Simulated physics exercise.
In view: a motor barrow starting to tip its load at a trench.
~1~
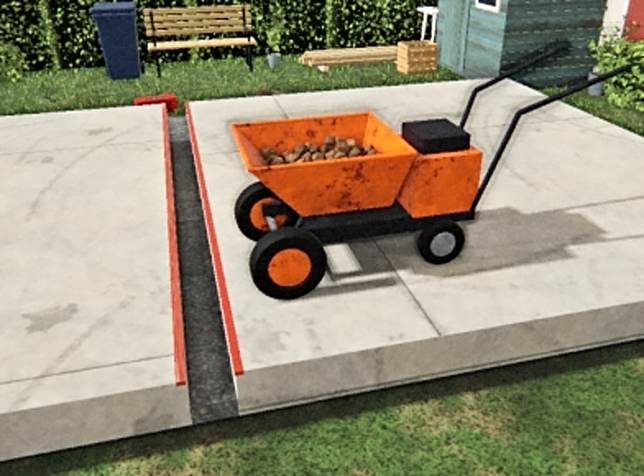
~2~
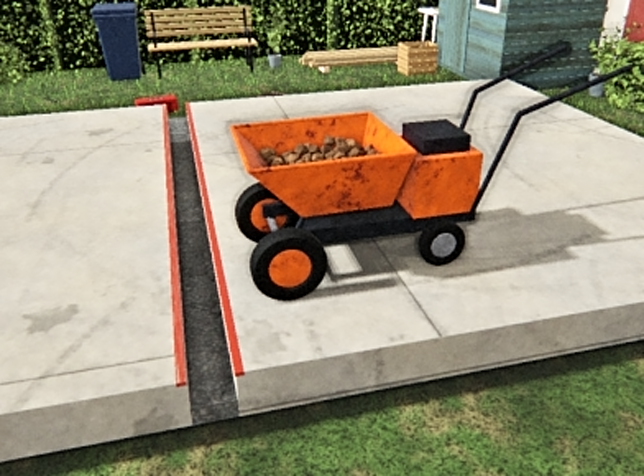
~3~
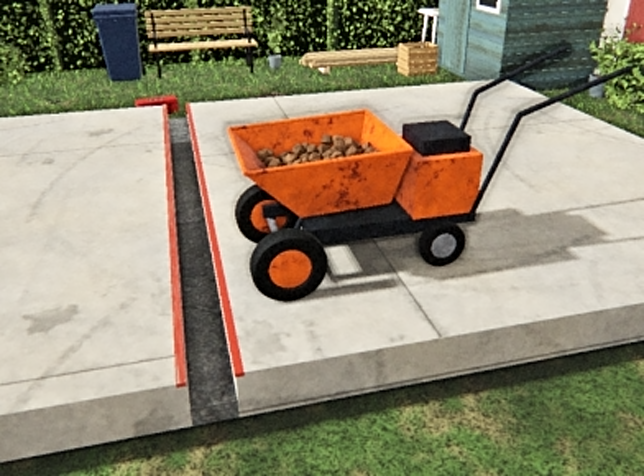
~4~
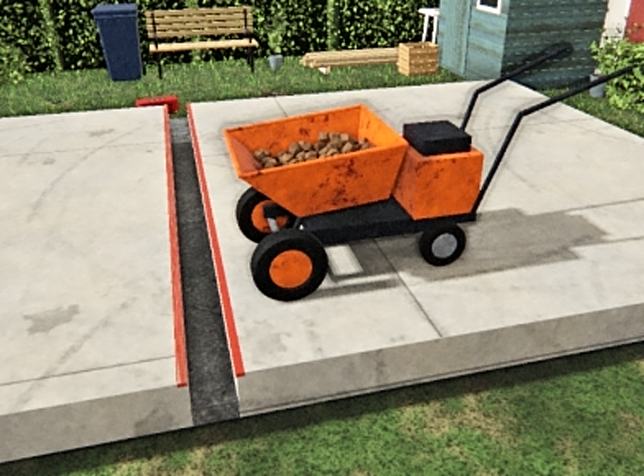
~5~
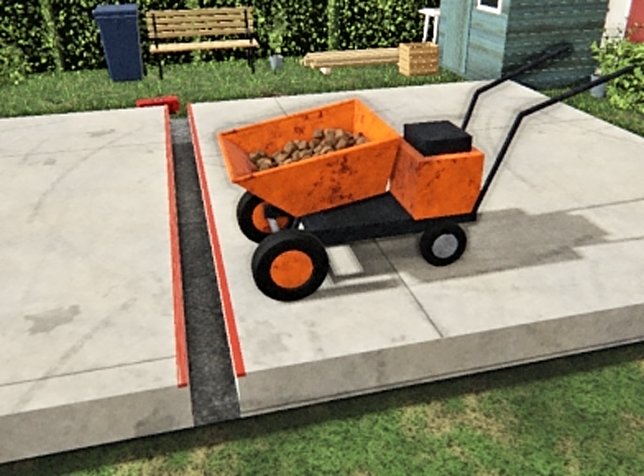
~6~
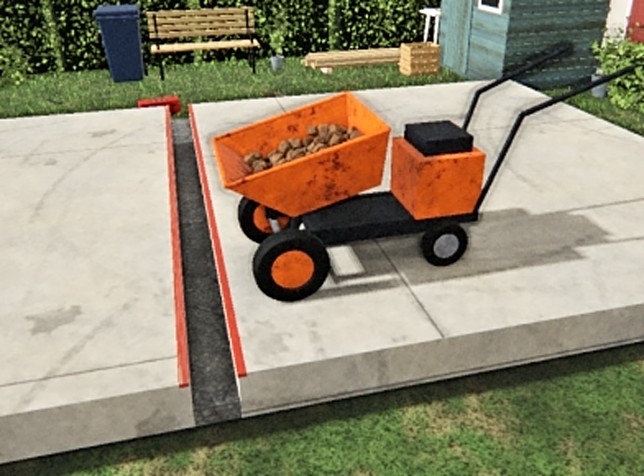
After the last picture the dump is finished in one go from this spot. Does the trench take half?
In the trench: Less than half.
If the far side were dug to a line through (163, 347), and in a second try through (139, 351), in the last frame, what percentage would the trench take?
In turn 20 and 50 in a hundred.
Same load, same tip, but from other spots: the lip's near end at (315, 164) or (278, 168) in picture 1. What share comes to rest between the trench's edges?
In turn 70 and 30 in a hundred.
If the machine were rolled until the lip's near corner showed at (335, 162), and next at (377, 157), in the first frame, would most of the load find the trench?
One: The larger part. Two: Not half.
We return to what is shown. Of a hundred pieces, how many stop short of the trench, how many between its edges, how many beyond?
About: Short 0, between 5, beyond 95 per cent.
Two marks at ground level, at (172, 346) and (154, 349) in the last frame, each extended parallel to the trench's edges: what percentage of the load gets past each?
Roughly 90 per cent, and 70 per cent.
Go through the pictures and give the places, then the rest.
The first picture shows lip of the skip near (250, 171), level; top of the load near (331, 161), clay clods; first edge of the trench near (232, 333); far edge near (178, 342), the trench under half as wide as the skip, and about as deep as wide.
The second picture shows lip of the skip near (250, 172), level; top of the load near (331, 162).
The third picture shows lip of the skip near (246, 174), tipped barely; top of the load near (337, 151).
The fourth picture shows lip of the skip near (241, 177), tipped a little; top of the load near (339, 161).
The fifth picture shows lip of the skip near (234, 181), tipped a little; top of the load near (343, 146).
The sixth picture shows lip of the skip near (226, 187), tipped a little; top of the load near (336, 142); first edge of the trench near (235, 335); far edge near (181, 344).
Shortly afterwards, skip tipped steeply; the whole lot in the skip.
Next, skip tipped right over; the bulk in the skip; a little beyond it; only a few falling.
Some moments later, skip tipped right over; a little in the skip; the bulk beyond it.
In the end, skip tipped right over; only a few in the skip; a little in or heaped over the trench; all but a few beyond it.
